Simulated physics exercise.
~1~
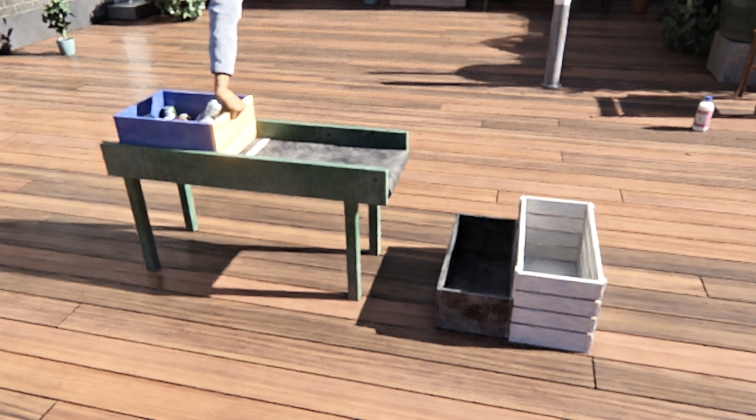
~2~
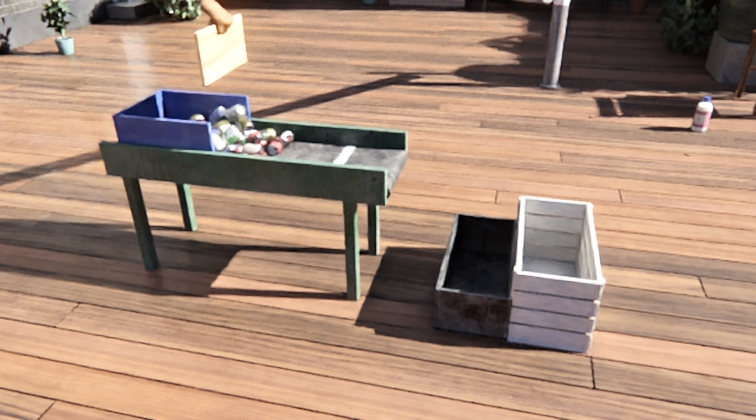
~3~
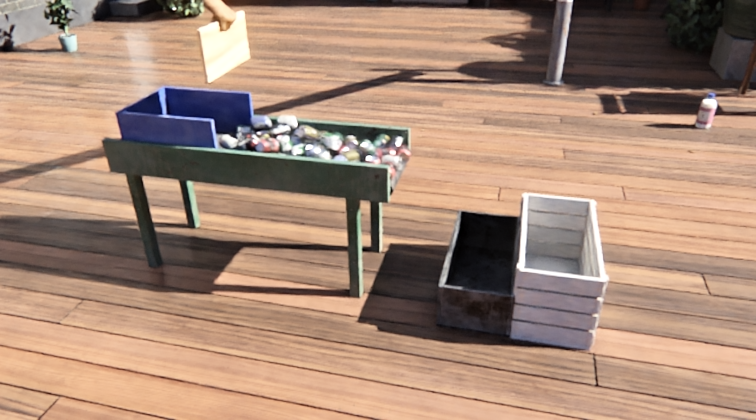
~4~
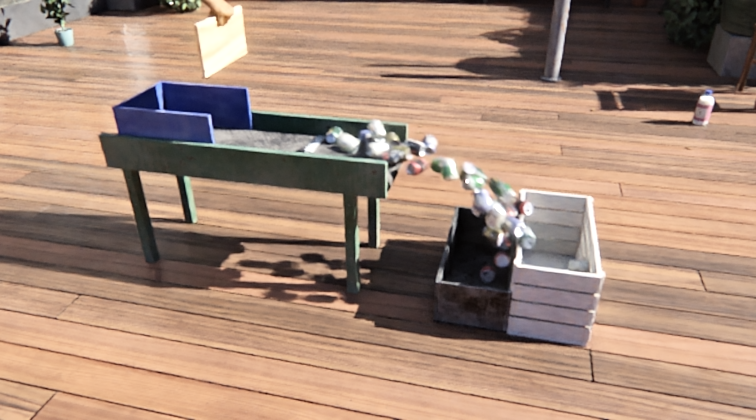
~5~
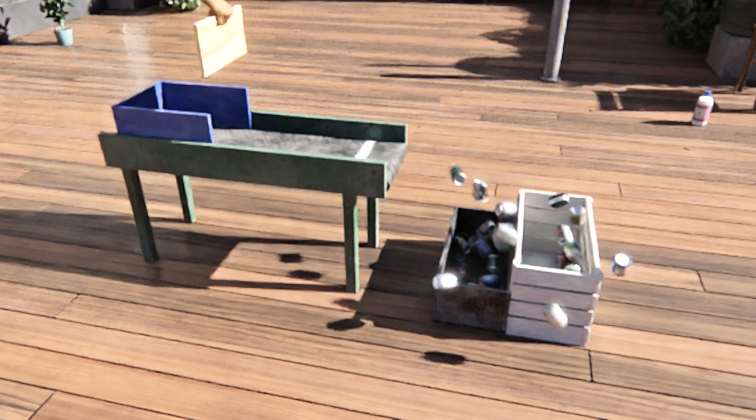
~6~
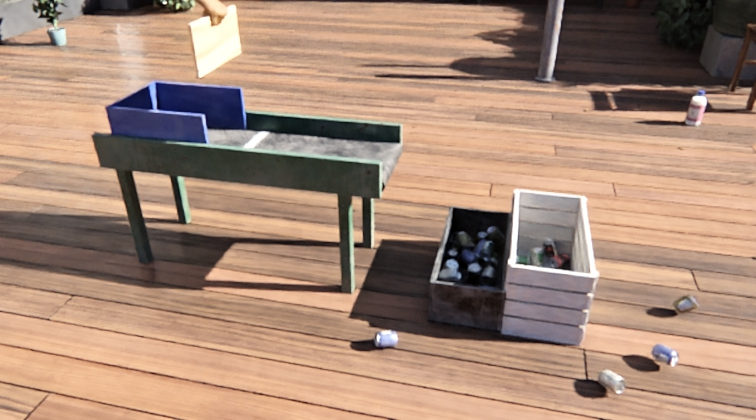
At the start, a hand grips the yellow gate closing off a blue pen of mini cans on a green-sided belt, with a black box and a taller white bin on the wooden deck to the right. The hand lifts the gate clear, and the cans begin to spill out along the belt. They spread rightward toward its far end, leaving the pen nearly empty. Then they pour off in an arc, some dropping into the black box and others reaching the white bin, while a few bounce away. Finally, more cans lie in the black box than in the white bin, with one on the deck in front and three to the right.
